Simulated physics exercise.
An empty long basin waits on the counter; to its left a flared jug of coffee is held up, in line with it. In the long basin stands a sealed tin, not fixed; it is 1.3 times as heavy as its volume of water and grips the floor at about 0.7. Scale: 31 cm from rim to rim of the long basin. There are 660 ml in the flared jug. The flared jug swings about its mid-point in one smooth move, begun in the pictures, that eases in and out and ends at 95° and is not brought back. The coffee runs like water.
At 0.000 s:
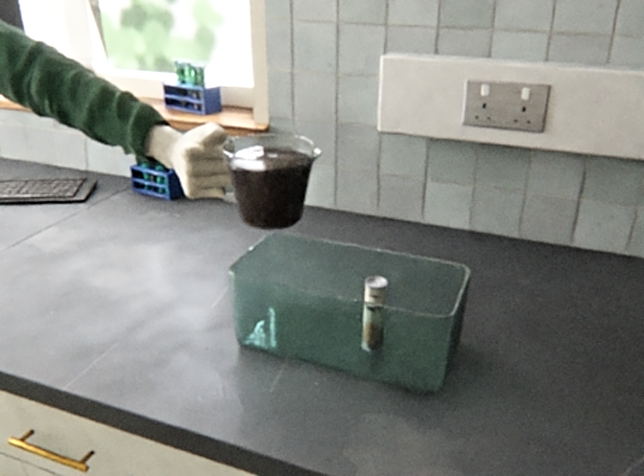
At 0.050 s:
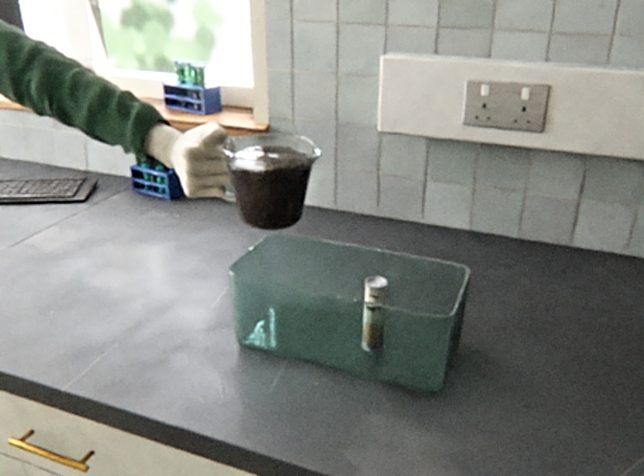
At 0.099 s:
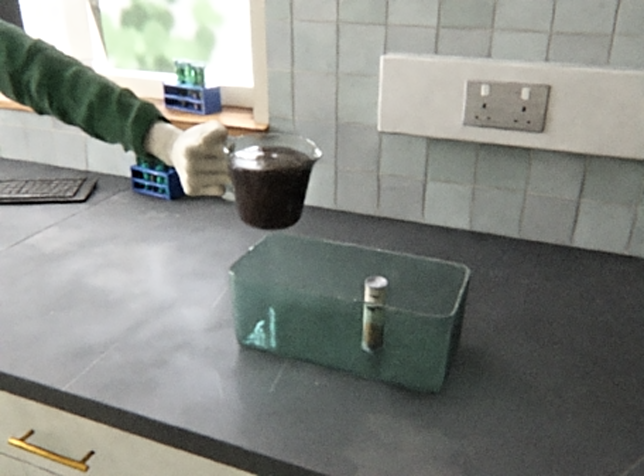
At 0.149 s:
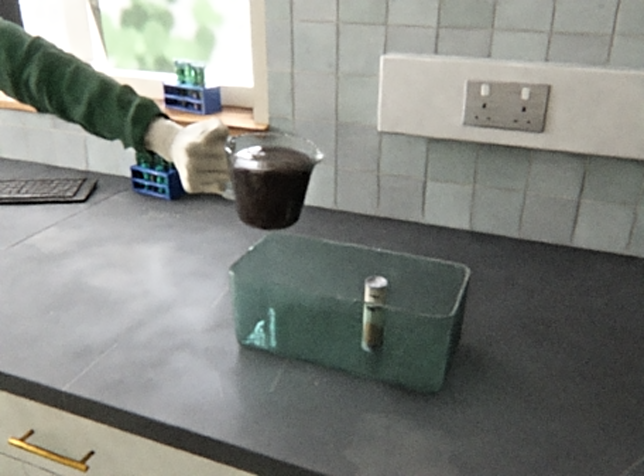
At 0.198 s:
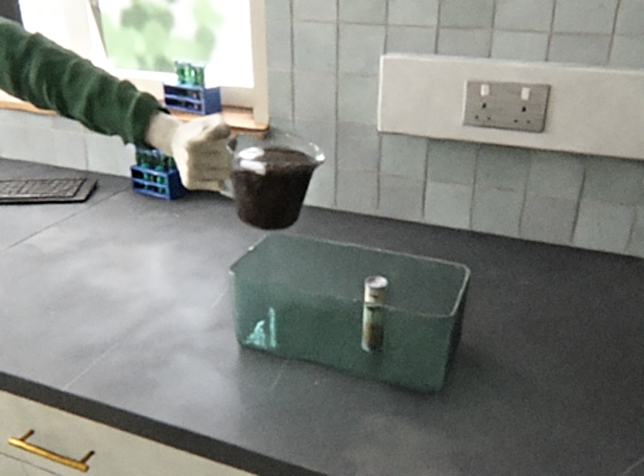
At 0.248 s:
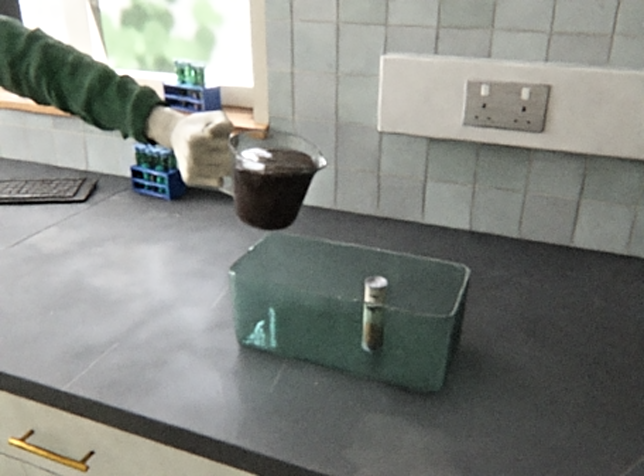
In the video, a gloved hand in a green sleeve holds a flared jug of dark liquid above and to the left of a greenish basin with a small tin, then slowly tilts the jug slightly to the right.
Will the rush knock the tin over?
It goes over.
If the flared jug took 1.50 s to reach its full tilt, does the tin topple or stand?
The tin goes over.
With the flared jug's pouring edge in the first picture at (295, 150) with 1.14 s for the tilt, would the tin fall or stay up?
Then it stays up.
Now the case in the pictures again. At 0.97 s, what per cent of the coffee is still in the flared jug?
Some 20 per cent.
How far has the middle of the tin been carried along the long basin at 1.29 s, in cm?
About 6 cm.
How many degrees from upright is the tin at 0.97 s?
Near 10° from upright.
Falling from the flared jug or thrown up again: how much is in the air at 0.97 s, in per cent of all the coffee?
Some 14 per cent.
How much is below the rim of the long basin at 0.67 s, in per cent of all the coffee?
About 10 per cent.
Then, 0.67 s in, the tilt is 60° and 73 per cent is still to pour; the tin stands where it began.
Then, 0.97 s in, the tilt is 90° and 21 per cent is still to pour; the tin leans 12°.
Then, 1.29 s in, the tilt is 95° and 1 per cent is still to pour; the tin lies on its side.
Then, 1.64 s in, the tilt is 95° and 0 per cent is still to pour; the tin lies on its side.
Finally, the tin lies on its side.
